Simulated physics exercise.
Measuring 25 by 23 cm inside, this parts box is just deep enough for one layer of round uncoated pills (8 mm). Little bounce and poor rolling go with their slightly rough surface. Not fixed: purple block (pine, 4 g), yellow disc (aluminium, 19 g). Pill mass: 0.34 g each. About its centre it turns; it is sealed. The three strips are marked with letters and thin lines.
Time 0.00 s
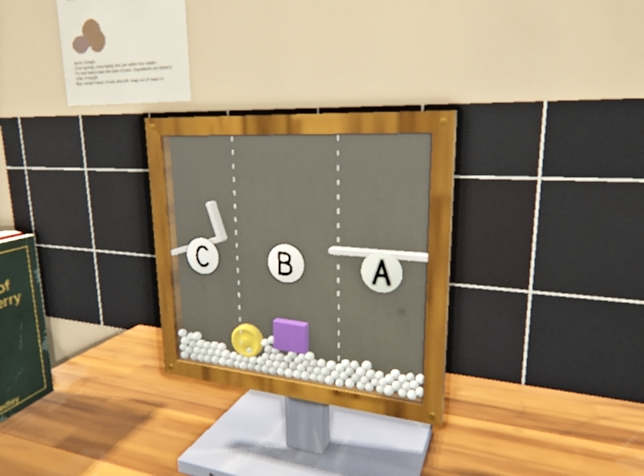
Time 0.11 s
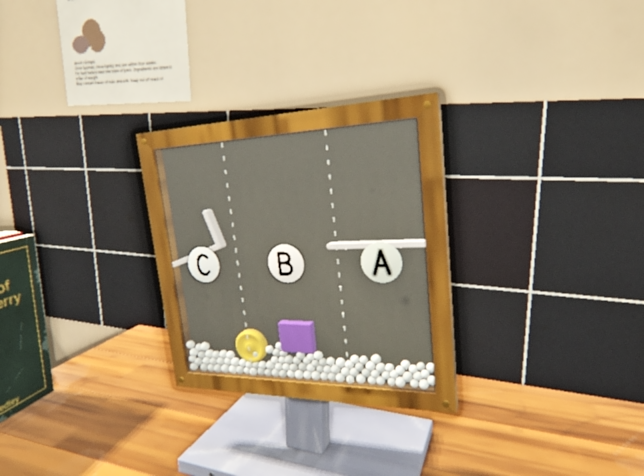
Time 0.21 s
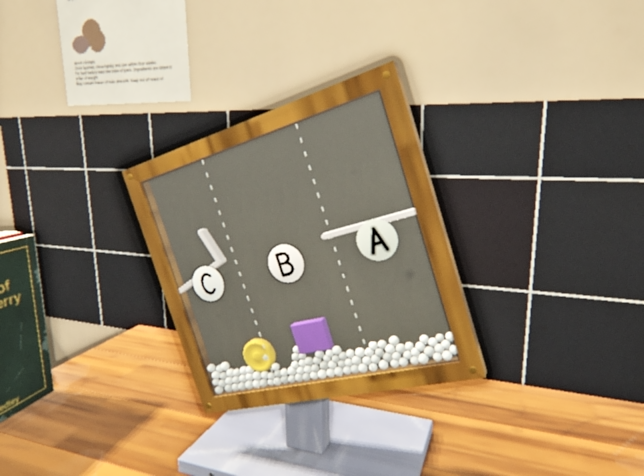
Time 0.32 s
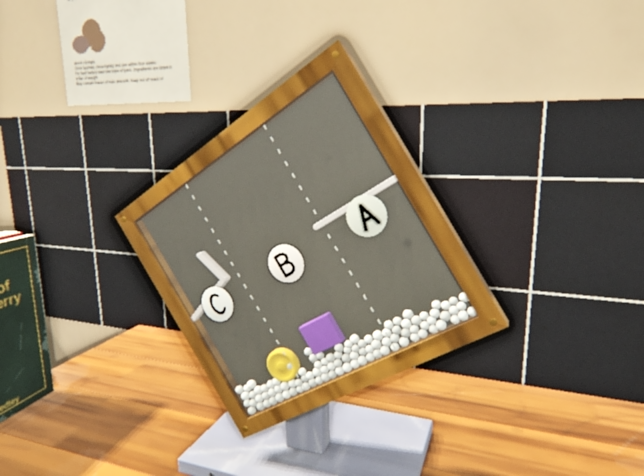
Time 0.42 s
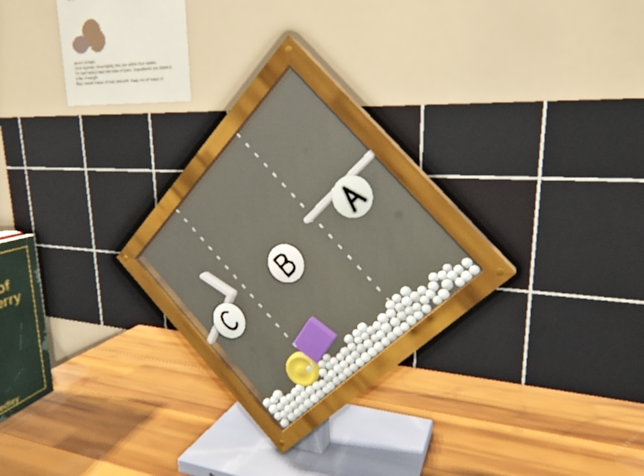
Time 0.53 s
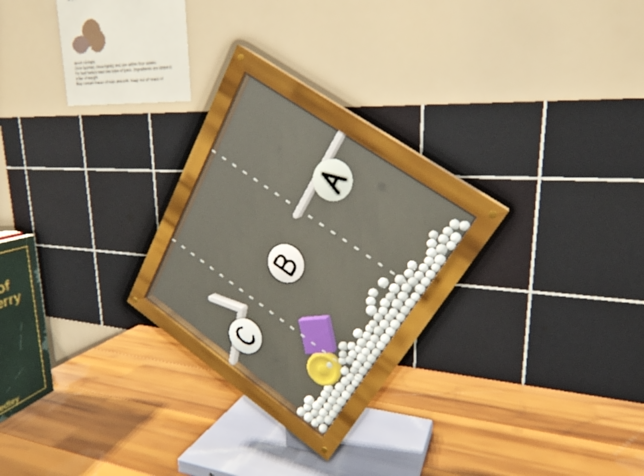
A wooden-framed box turns anticlockwise, and white balls, a yellow disc and purple block shift inside.
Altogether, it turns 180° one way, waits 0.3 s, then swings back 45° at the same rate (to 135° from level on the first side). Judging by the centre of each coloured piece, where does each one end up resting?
Purple block: C, yellow disc: C.
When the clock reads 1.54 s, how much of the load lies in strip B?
I'd guess near 30 in a hundred.
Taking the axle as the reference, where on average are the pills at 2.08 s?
Offset approx. 1 cm left, 9 cm below.
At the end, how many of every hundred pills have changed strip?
Moved: Close to 75 %.
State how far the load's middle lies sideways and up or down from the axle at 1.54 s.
Right by about 6 cm and below by about 2 cm.
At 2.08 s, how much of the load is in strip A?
Around 20 per cent.
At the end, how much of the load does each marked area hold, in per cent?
Final shares, per cent - strip A = 5; strip B = 25; strip C = 70.
By 1.54 s, it stands 180° anticlockwise; the pills' middle is 6 cm right of and 2 cm below the centre; B 30 %, C 70 %; purple block in C; yellow disc in C.
By 2.08 s, it stands 158° anticlockwise; the pills' middle is 1 cm left of and 9 cm below the centre; A 20 %, B 40 %, C 40 %; purple block in C; yellow disc in A.
By 2.33 s, it stands 135° anticlockwise; the pills' middle is 4 cm left of and 9 cm below the centre; A 10 %, B 35 %, C 50 %; purple block in C; yellow disc in B.
At rest by 3.4 s, it stands 135° anticlockwise; A 5 %, B 25 %, C 70 %; purple block in C; yellow disc in C.
